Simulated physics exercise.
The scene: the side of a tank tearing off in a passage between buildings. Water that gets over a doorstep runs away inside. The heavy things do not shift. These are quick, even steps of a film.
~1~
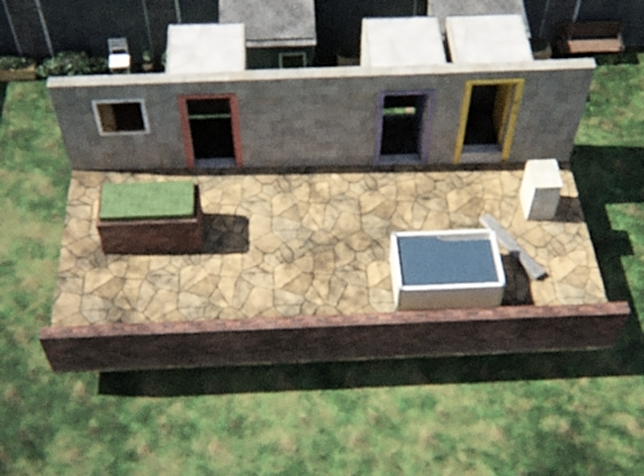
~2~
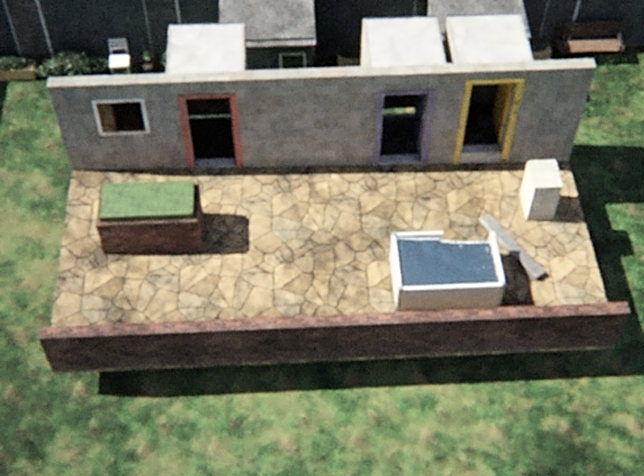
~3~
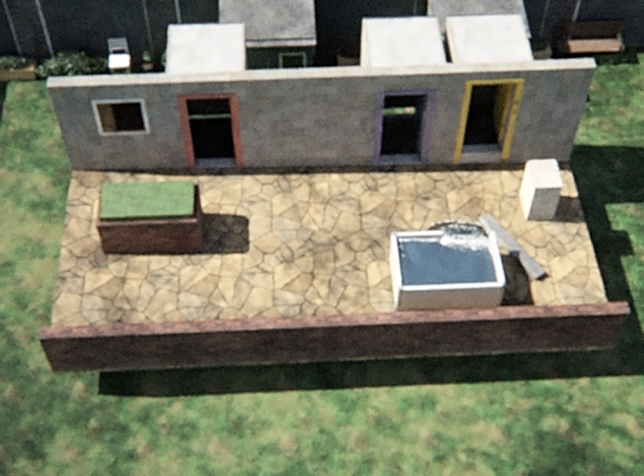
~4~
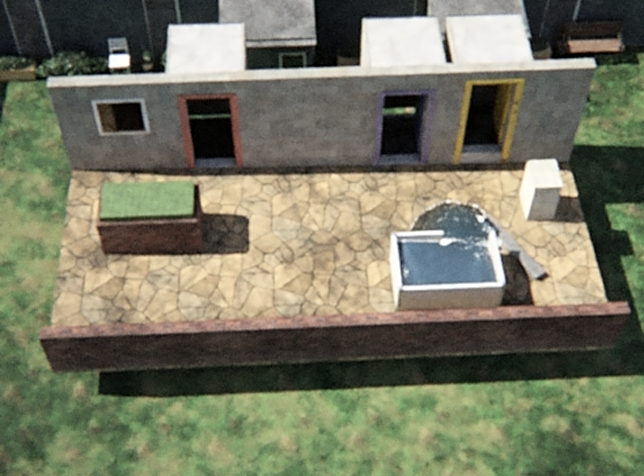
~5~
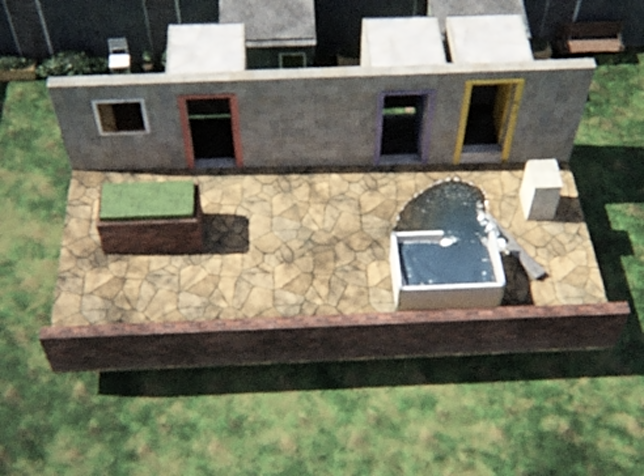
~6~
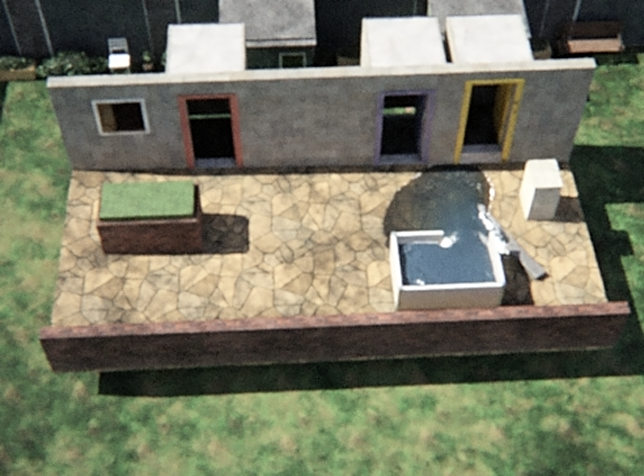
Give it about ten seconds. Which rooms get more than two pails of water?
The yellow door admits no more than that; the red door admits no more than that; the blue door lets in a lot.
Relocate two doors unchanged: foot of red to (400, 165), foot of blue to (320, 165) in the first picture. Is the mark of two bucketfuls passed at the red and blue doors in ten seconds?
Red floods; blue takes less.
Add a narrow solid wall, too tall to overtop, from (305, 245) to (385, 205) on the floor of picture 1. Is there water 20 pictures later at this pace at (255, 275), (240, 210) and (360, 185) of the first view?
As listed: Free of water, no water, covered.
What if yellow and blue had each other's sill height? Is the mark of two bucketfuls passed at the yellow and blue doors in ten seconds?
Then: Yellow takes more; blue stays under.
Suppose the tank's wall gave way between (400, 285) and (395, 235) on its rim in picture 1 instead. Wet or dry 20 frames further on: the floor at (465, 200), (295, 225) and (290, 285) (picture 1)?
As listed: Free of water, wet, flooded.
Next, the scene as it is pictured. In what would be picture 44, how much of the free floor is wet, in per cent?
Close to 50 %.
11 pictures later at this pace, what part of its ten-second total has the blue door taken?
Roughly 40 per cent.
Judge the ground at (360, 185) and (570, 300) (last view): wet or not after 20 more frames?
As listed: Wet, no water.
A moment on, water covers 20 % of the floor; the yellow door wet at the sill, nothing in, the red door not reached, the blue door under two buckets in.
Next, water covers 20 % of the floor; the yellow door under two buckets in, the red door not reached, the blue door over two buckets in.
Then, water covers 30 % of the floor; the yellow door under two buckets in, the red door not reached, the blue door far over two buckets in.
Later, water covers 50 % of the floor; the yellow door under two buckets in, the red door wet at the sill, nothing in, the blue door far over two buckets in.
In the end, water covers 45 % of the floor; the yellow door under two buckets in, the red door wet at the sill, nothing in, the blue door far over two buckets in.
